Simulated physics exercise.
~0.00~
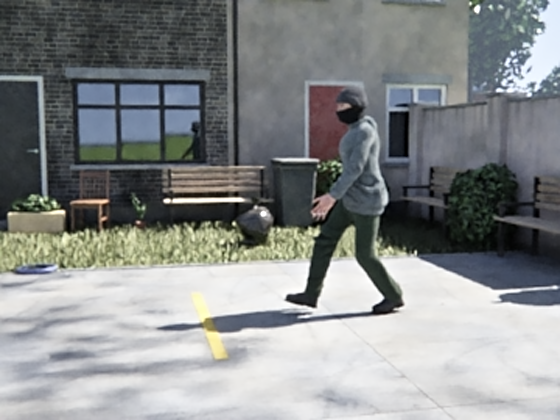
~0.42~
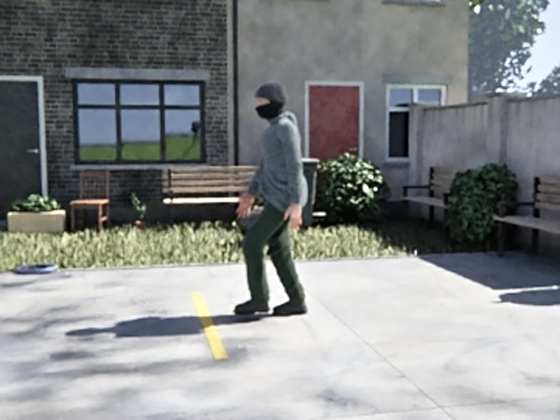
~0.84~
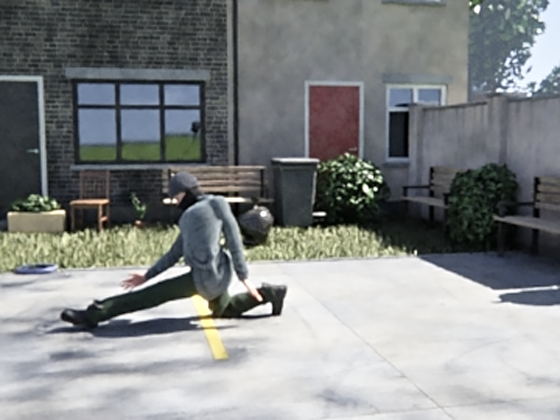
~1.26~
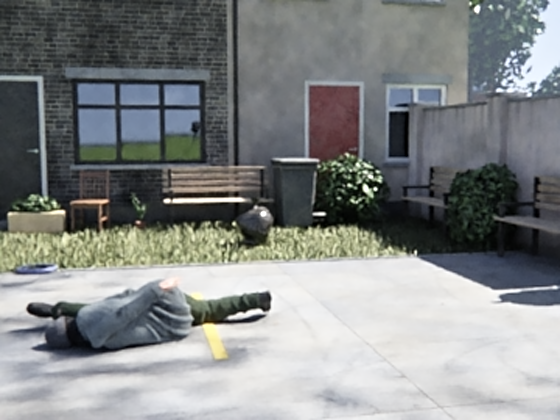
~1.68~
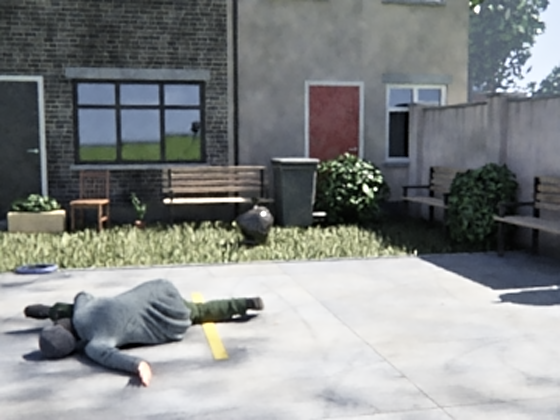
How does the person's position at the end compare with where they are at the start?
At the start the person is upright and walking to the right of the yellow strip. At the end they lie on the pavement farther left, with their body across the strip.
